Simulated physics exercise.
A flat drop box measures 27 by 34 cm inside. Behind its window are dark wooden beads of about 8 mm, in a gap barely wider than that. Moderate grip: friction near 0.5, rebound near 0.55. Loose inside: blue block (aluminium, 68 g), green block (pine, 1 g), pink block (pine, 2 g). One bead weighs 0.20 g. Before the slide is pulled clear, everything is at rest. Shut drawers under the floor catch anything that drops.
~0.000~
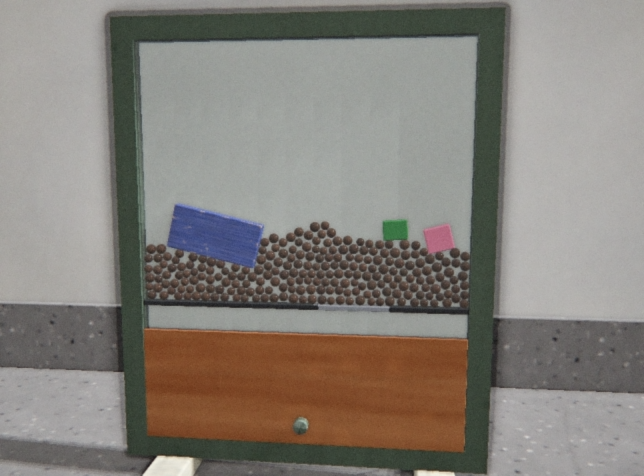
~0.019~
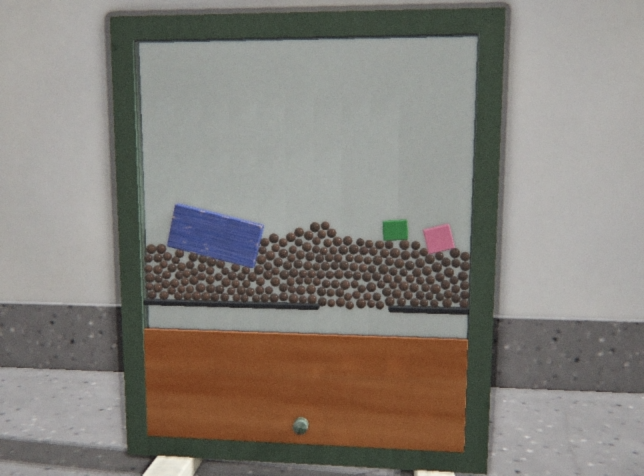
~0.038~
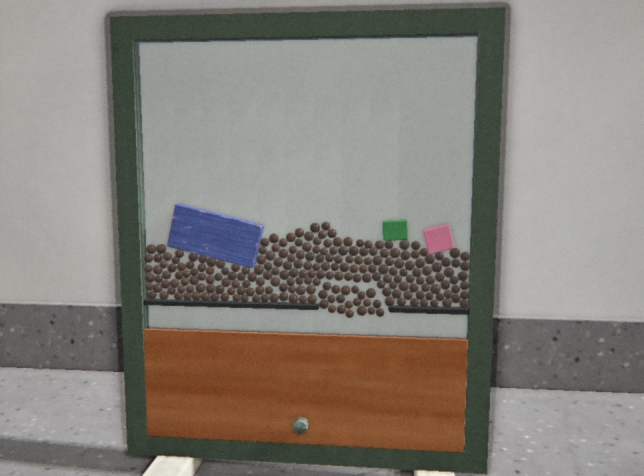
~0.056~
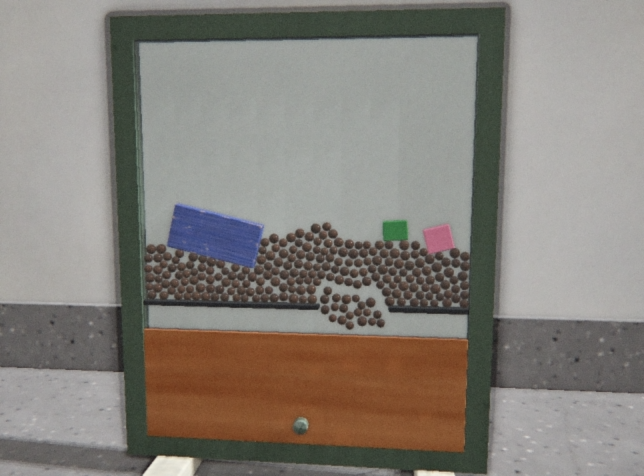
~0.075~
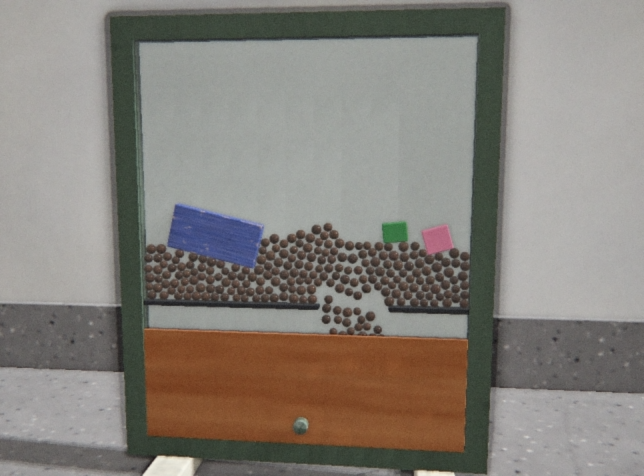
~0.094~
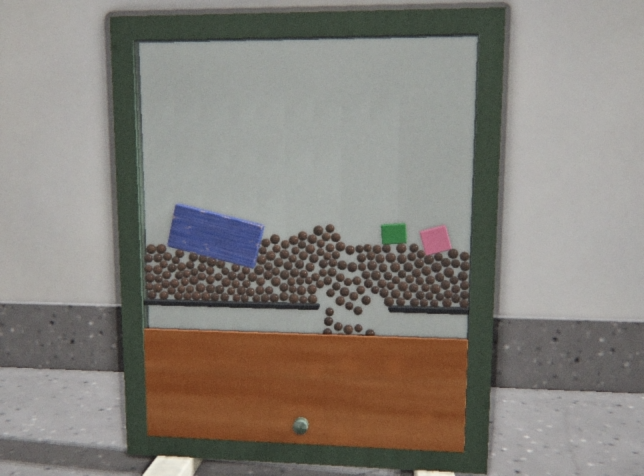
A pale slide clears an opening in the shelf beneath a bed of dark beads in a green-framed box. Beads drop through the gap in a loose cluster, passing behind the wooden panel below, while a hollow opens above and the blue, green and pink blocks on top barely shift.
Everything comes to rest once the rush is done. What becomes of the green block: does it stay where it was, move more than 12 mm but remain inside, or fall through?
Gone below.
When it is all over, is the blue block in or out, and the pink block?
Blue block gone, pink block gone.
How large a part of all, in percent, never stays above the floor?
Some 60 per cent.
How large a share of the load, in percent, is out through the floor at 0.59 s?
About 55 %.
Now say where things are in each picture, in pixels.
In the first picture, about 230 beads; load centre (312, 274); blue block (215, 236) tilted 13°; green block (395, 230) tilted 4°; pink block (439, 239) tilted 15°; slide (314, 307) to (395, 309).
In the second picture, load centre (312, 274); 0 out.
In the third picture, load centre (312, 274); 6 out.
In the fourth picture, load centre (312, 274); 12 out.
In the fifth picture, load centre (313, 275); 19 out.
In the sixth picture, load centre (304, 274); 21 out; blue block (216, 236) tilted 13°; green block (394, 234) tilted 5°; pink block (435, 240) tilted 16°.
After 0.24 s, 30 % are out; blue block moved 0.3 cm tilted 14°; green block moved 4.8 cm tilted 35°; pink block moved 1.9 cm tilted 20°.
After 0.59 s, 55 % are out; blue block moved 6.3 cm tilted 21°; green block below the floor; pink block below the floor.
After 1.29 s, 60 % are out; blue block below the floor; green block below the floor; pink block below the floor.
At rest by 1.7 s, 60 % are out; blue block below the floor; green block below the floor; pink block below the floor.
